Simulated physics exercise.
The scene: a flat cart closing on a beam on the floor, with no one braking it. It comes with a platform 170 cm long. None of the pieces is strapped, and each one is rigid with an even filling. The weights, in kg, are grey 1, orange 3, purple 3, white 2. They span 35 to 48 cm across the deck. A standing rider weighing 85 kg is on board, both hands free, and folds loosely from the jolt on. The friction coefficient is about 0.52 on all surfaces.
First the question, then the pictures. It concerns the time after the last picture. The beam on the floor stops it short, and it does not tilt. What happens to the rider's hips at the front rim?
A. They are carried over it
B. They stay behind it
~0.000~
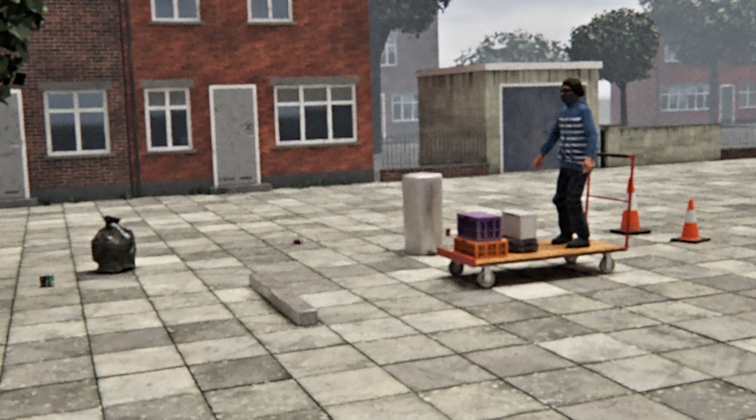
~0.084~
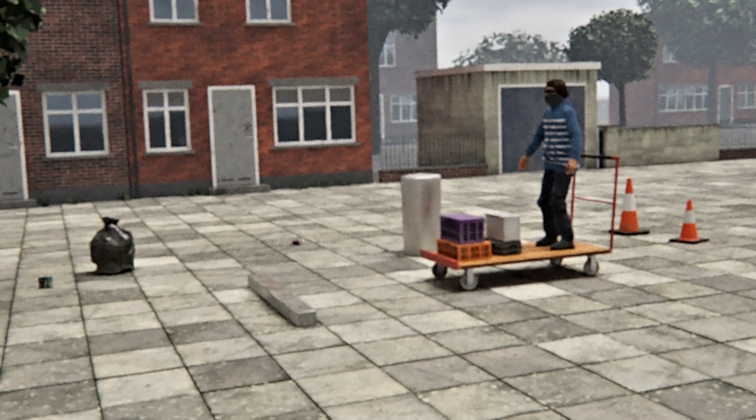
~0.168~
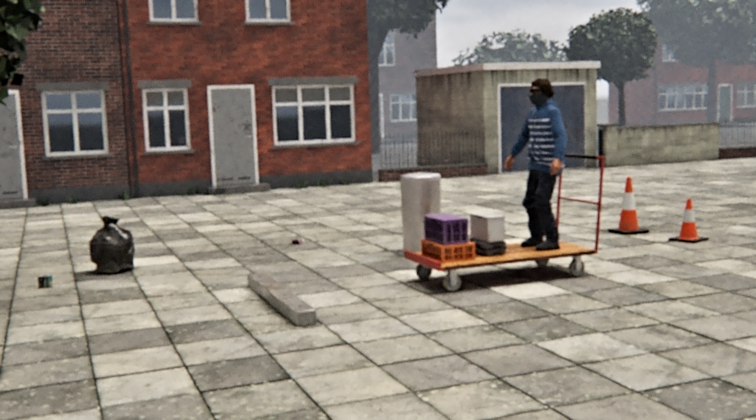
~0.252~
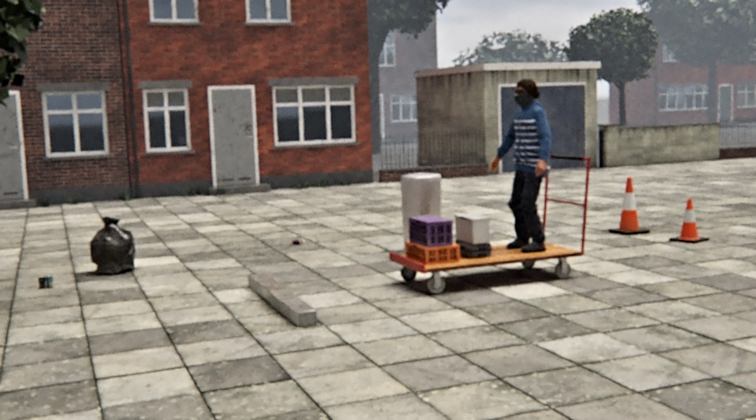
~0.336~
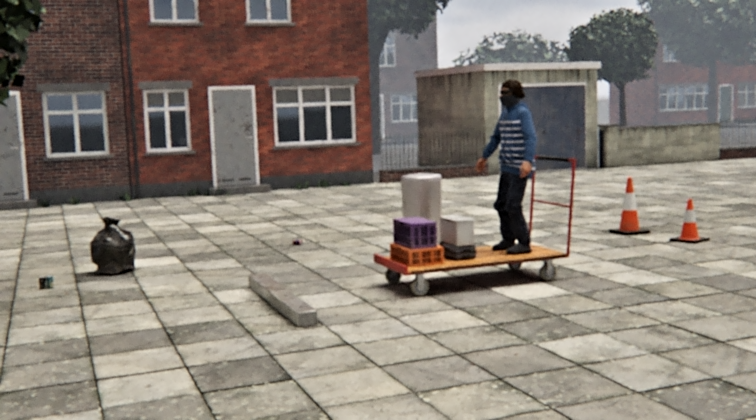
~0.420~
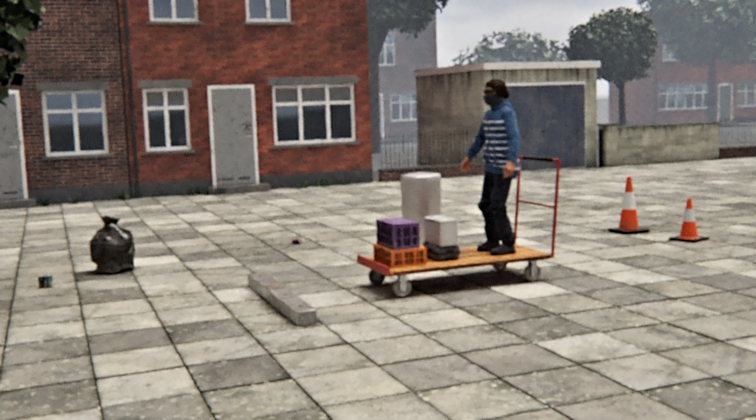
B, they stay behind it.
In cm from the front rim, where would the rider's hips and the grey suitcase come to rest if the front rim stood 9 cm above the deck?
Result: Hips 40 cm behind rim; grey 50 cm behind rim.
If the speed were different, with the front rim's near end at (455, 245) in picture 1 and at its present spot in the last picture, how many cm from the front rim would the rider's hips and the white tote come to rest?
So the hips land 100 cm beyond the front rim, and the white one ends 30 cm beyond it.
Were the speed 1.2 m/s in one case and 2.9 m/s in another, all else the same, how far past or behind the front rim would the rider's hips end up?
110 cm behind, then 70 cm past.
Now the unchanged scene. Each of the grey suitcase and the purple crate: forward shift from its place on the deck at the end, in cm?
Roughly grey 25 cm, purple 105 cm.
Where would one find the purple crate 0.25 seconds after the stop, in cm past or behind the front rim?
Its centre is around 10 cm past the front rim.
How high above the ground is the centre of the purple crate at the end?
Near 10 cm above the ground.
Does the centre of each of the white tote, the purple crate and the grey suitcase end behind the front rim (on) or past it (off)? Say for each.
End state - white: Stays put, purple: Comes away, grey: Stays put.
Impact comes at 0.86 s.
After 1.41 s the rider's hips are 63 cm behind the rim, near (342, 222) in the last picture's view.
After 1.86 s the rider's hips are 28 cm behind the rim, near (305, 212) in the last picture's view.
When all is still (3.6 s), past the rim, purple crate; behind it, grey suitcase, orange crate, white tote and the rider's hips.
